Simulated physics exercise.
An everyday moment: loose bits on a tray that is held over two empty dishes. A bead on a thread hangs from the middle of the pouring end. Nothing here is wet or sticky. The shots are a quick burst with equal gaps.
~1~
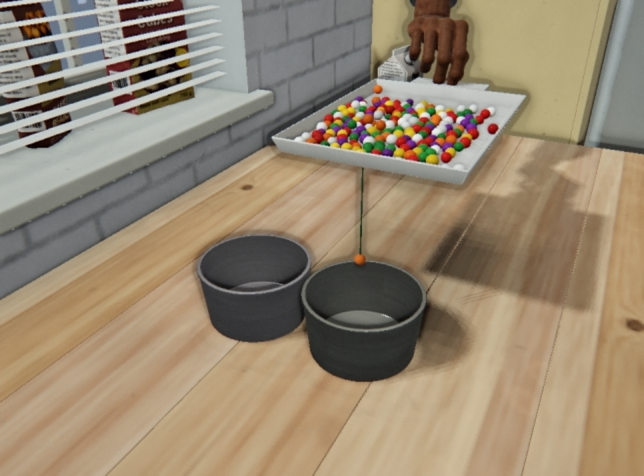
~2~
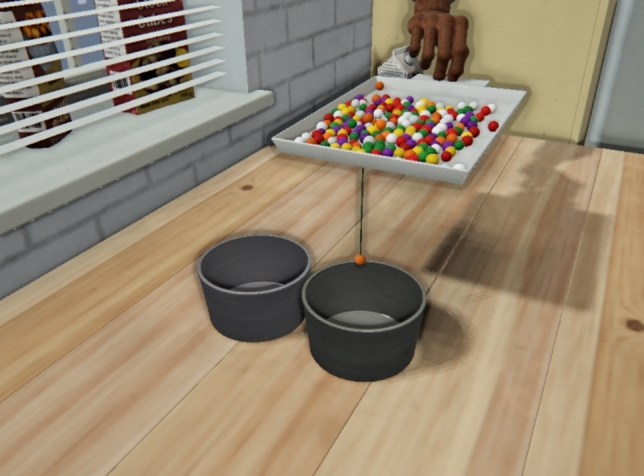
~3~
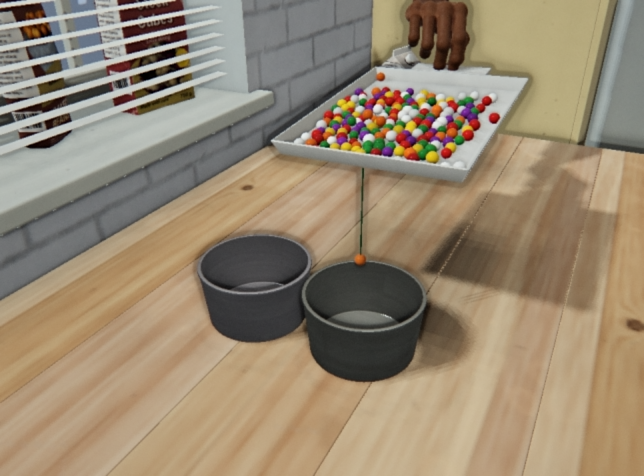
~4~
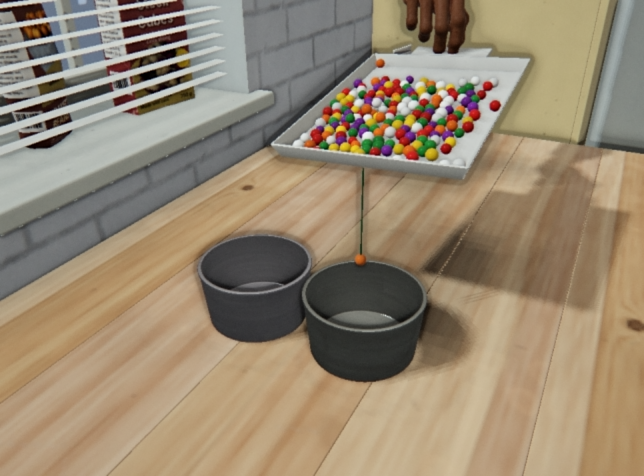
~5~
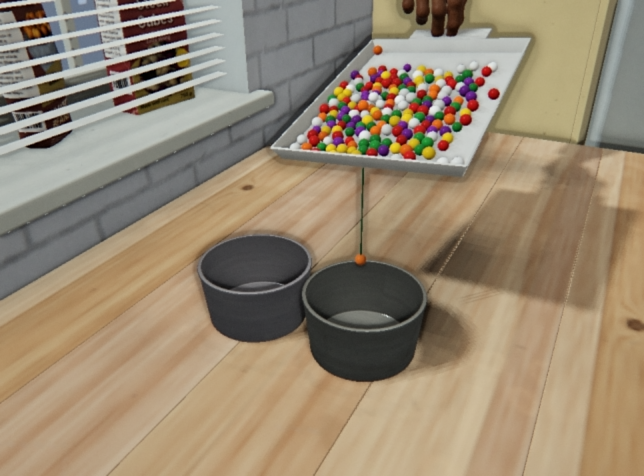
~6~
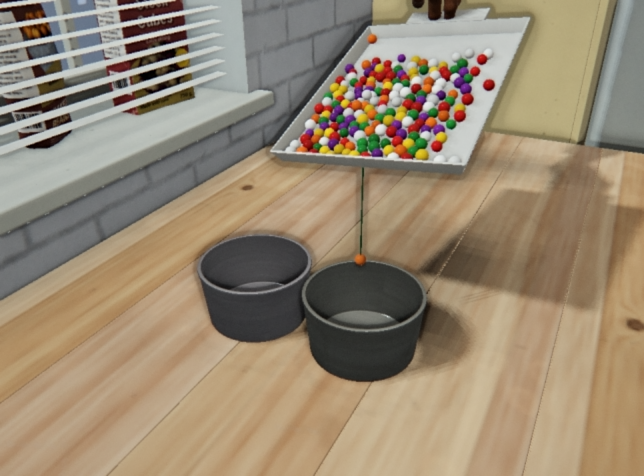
The clip opens on a pale tray of colourful round beads held nearly level by a brown hand above two empty dark dishes, an orange bead hanging on a thread. The hand raises the far end, tilting the tray gradually toward its near left corner, and the beads begin shifting down its surface.
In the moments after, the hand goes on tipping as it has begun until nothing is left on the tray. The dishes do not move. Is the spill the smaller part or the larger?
Together they catch over half.
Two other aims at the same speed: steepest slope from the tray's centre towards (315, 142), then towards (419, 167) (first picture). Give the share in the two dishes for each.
Near 90 % and 40 %.
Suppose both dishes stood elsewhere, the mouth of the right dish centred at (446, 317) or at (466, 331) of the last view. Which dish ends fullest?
First the left one, then the left one.
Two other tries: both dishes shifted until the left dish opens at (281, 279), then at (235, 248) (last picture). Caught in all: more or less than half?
In turn: Above a half; the larger part.
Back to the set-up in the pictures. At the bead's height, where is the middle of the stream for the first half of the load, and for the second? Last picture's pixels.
First near (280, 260), later near (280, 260).
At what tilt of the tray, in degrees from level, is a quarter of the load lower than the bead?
At some 70 degrees.
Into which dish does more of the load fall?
Fuller: The left one.
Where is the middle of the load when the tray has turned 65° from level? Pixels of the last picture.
At about (315, 161).
Soon, tray tipped steeply; about two thirds on the tray; a small part in the right dish; a small part in the left dish; a stray few outside both; about a quarter in the air.
A while on, tray tipped past a quarter turn; about a quarter in the right dish; about two thirds in the left dish; a small part outside both.
Towards the end, tray tipped past a quarter turn; about a quarter in the right dish; about two thirds in the left dish; a small part outside both.
Finally, tray tipped past a quarter turn; about a quarter in the right dish; about two thirds in the left dish; a small part outside both.
